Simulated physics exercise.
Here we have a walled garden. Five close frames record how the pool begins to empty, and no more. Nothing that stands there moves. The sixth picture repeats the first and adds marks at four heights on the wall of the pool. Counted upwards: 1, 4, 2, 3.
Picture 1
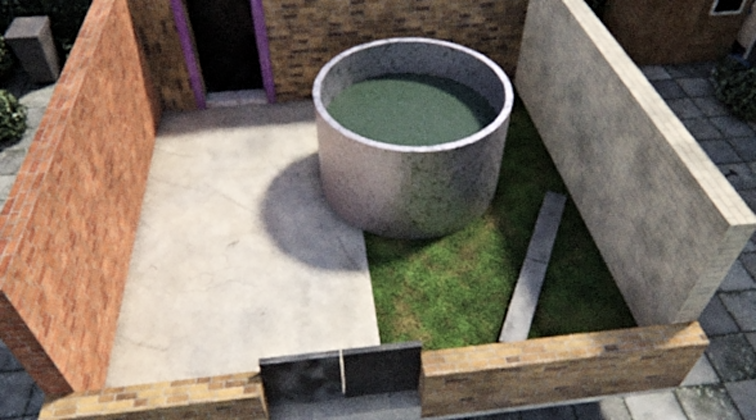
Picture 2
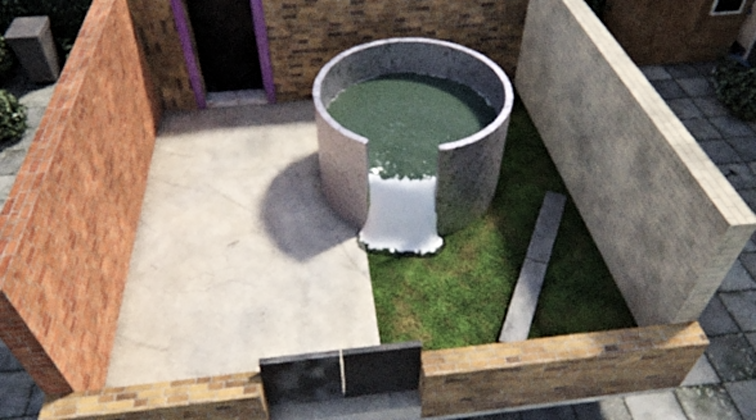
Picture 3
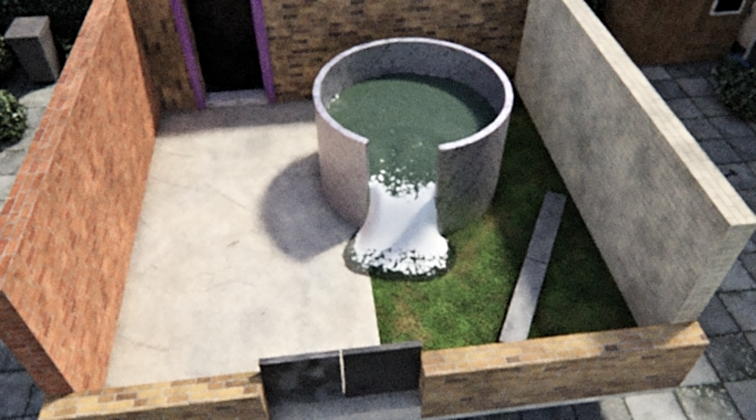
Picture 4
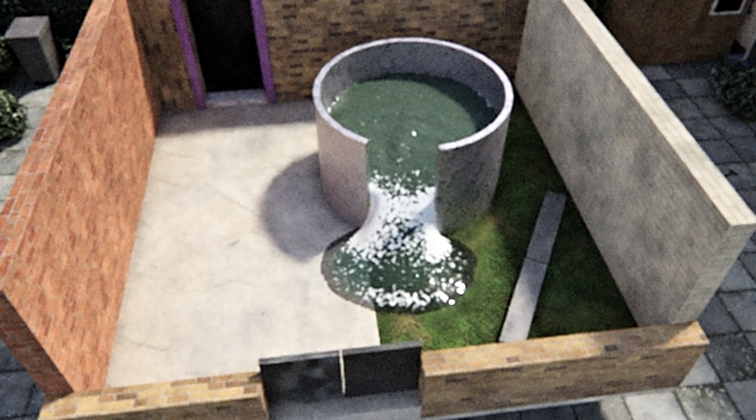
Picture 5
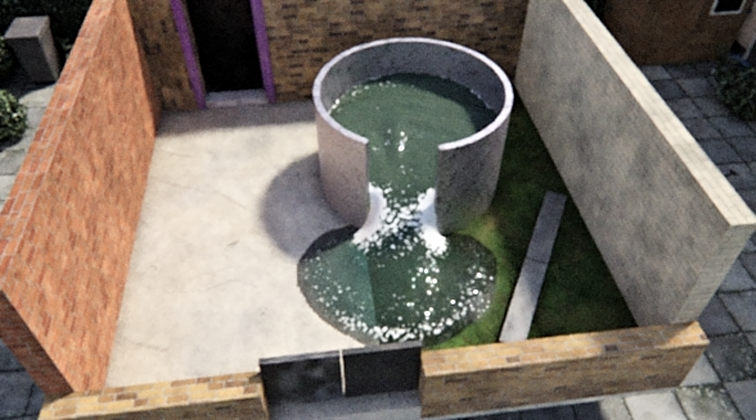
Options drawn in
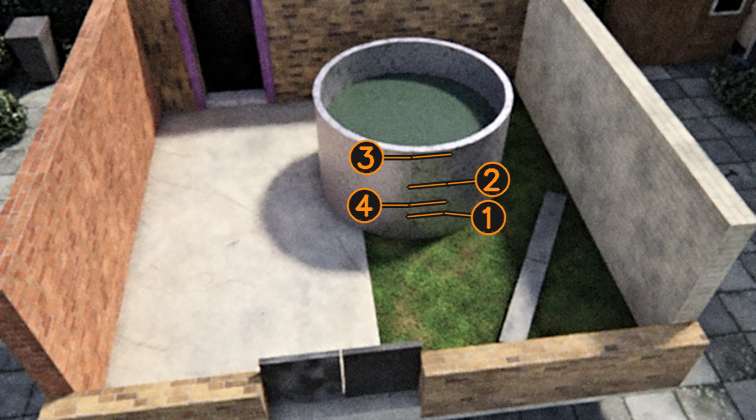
Water in a round stone pool burst out through a gap that opened in its front wall, poured down in a white, foamy rush, and spread in a widening dark puddle across the paving and grass.
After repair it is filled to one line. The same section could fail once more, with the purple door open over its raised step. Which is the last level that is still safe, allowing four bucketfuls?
Line 4.
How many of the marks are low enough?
Two of the four.
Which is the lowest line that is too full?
Line 2.
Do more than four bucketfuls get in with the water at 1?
No, that is safe.
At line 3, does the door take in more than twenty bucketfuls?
Yes, it does.
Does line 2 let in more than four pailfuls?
Yes.
In orange, 1 at (426, 214); 2 at (428, 185); 3 at (430, 155); 4 at (427, 203); from the bottom up 1, 4, 2, 3.
With 1, nothing gets over.
With 2, about 12 bucketfuls get in.
With 3, dozens of bucketfuls pour in.
With 4, a splash gets over, under a bucket.
